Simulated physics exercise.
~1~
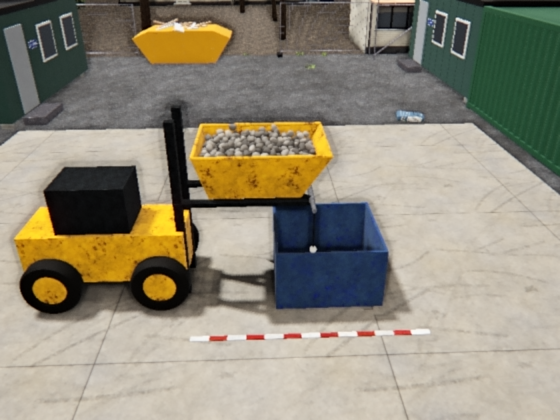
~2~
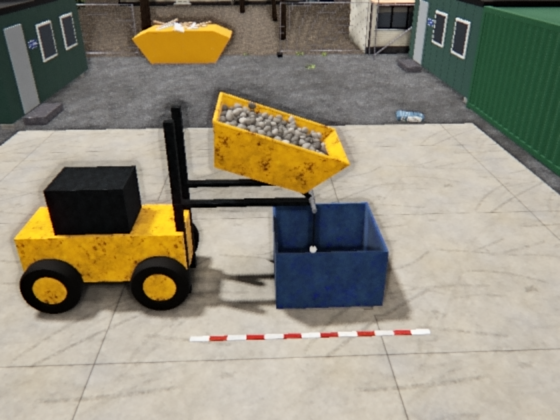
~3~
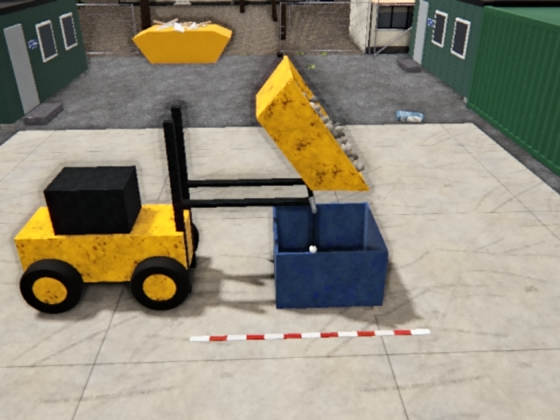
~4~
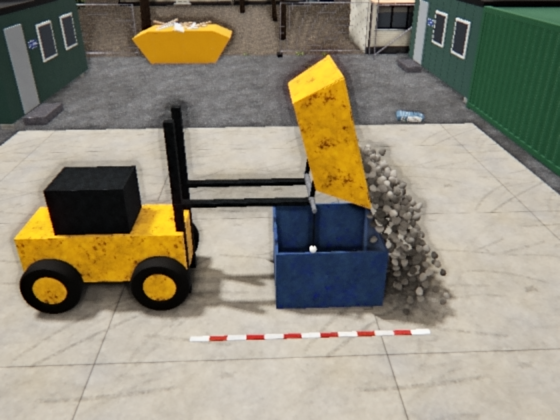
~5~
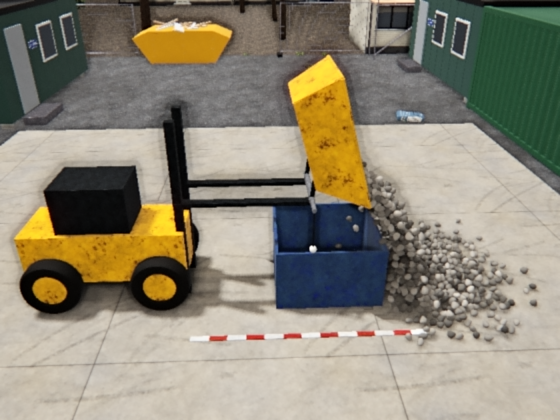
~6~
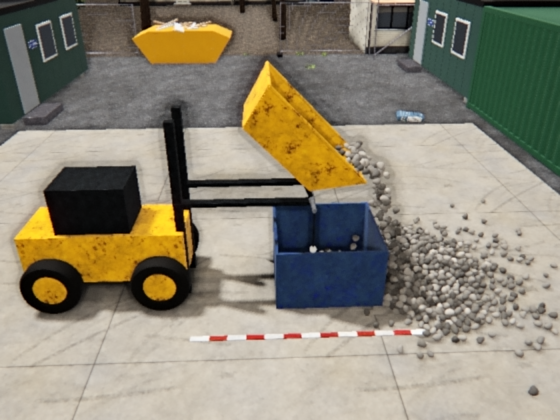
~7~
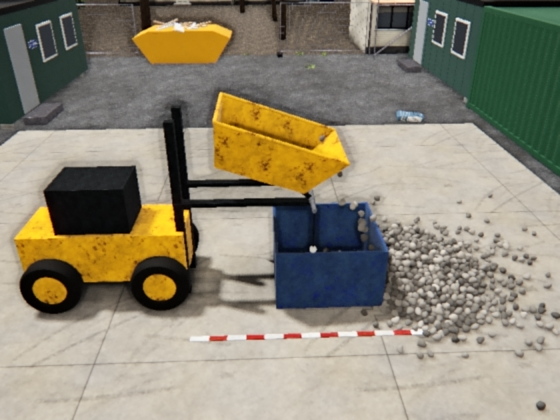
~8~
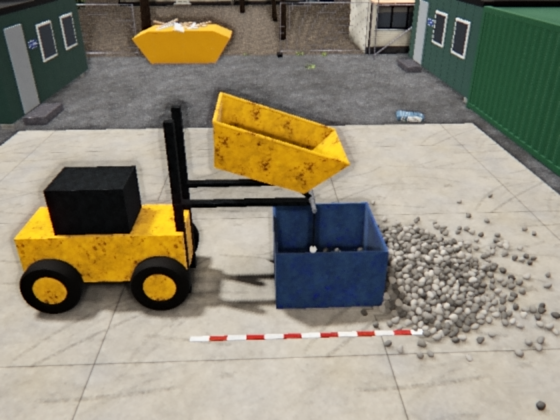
At first, a yellow forklift on a paved yard holds a yellow skip full of grey stones above an open blue bin, with a red and white staff lying in front. The skip tips to the right, steeper and steeper, until it stands nearly upright. The stones pour over its lip, and most miss the bin, falling beyond its right side and spreading across the paving. The skip pauses, then swings back to a slight tilt. It ends still and looking almost empty, with a wide scatter of stones to the right of the bin.
